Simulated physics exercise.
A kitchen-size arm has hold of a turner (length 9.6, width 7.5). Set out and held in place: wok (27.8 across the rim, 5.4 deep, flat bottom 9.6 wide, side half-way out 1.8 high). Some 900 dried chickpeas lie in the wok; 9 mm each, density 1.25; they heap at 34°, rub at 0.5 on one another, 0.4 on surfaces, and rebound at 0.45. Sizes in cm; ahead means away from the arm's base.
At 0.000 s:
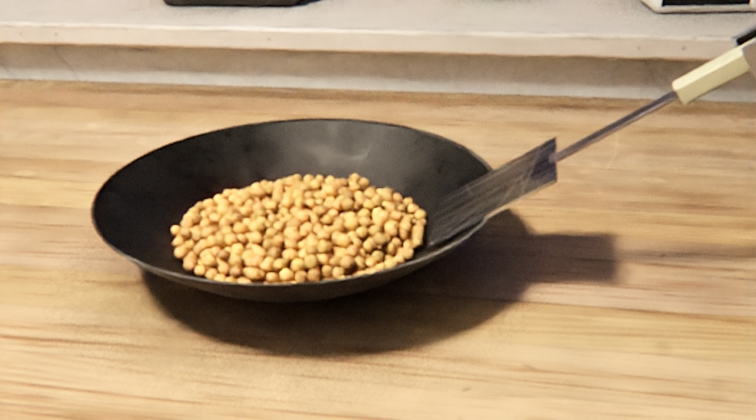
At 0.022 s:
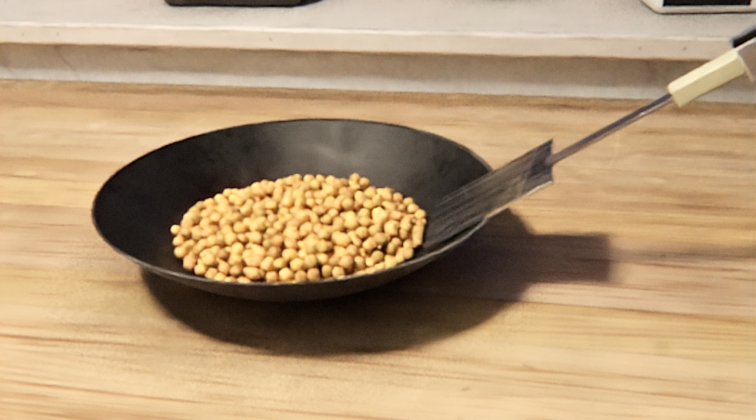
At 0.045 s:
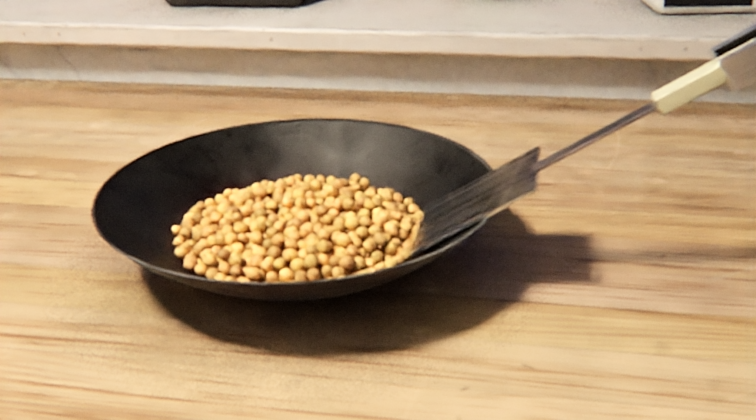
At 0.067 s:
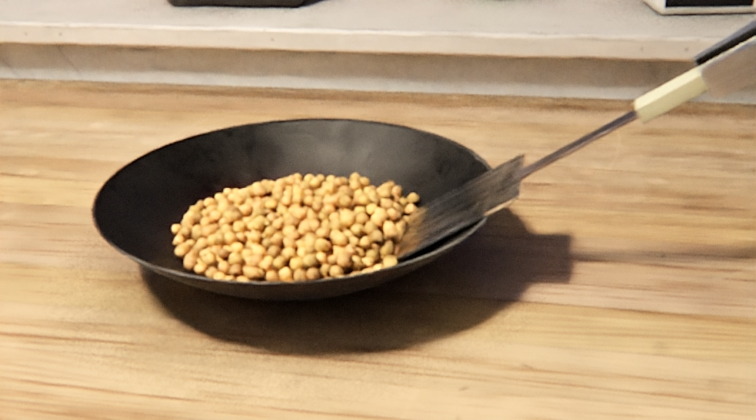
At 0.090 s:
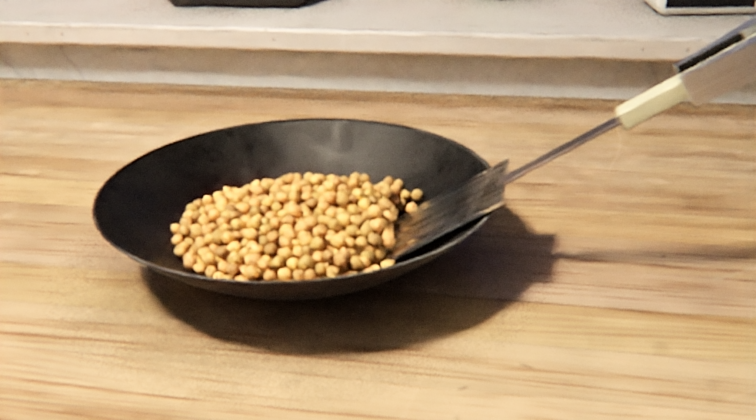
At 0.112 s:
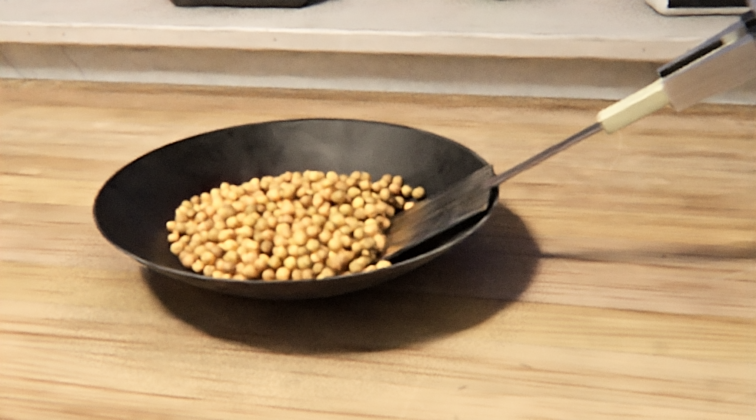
At first, a turner held by a robot arm at the right rests against the edge of a heap of chickpeas in a dark wok on a wooden surface. The arm then pushes the turner a short way left and down into the wok, and the nearest chickpeas shift slightly leftward.
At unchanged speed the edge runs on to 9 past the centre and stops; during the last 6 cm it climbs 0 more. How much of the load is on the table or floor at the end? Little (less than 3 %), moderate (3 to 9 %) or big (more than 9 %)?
A moderate share, 3 to 9 %, ends on the table or floor.
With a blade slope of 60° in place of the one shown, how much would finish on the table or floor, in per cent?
It would be near 15 per cent.
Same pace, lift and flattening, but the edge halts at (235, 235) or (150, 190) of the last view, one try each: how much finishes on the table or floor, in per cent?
About 0 and 25 per cent.
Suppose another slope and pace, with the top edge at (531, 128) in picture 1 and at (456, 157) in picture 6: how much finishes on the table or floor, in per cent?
About 15 per cent.
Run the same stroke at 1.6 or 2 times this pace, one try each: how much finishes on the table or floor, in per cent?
Some 15 and 25 per cent.
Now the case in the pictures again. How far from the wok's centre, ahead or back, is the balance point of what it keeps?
Some 4.5 cm ahead.
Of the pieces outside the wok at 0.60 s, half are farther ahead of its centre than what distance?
Roughly 16 cm.
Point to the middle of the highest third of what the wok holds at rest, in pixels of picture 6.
Around (170, 184).
By 0.23 s, sloping 33°, highest piece 5 above the table; 900 in the wok.
By 0.34 s, sloping 33°, highest piece 6 above the table; 900 in the wok.
By 0.60 s, sloping 33°, highest piece 7 above the table; 852 in the wok, 45 on the table or floor, 3 on the blade or in flight.
By 1.65 s, sloping 33°, highest piece 7 above the table; 847 in the wok, 53 on the table or floor.
Final count, 847 in the wok, 53 on the table or floor. That is 6 % on the table or floor.
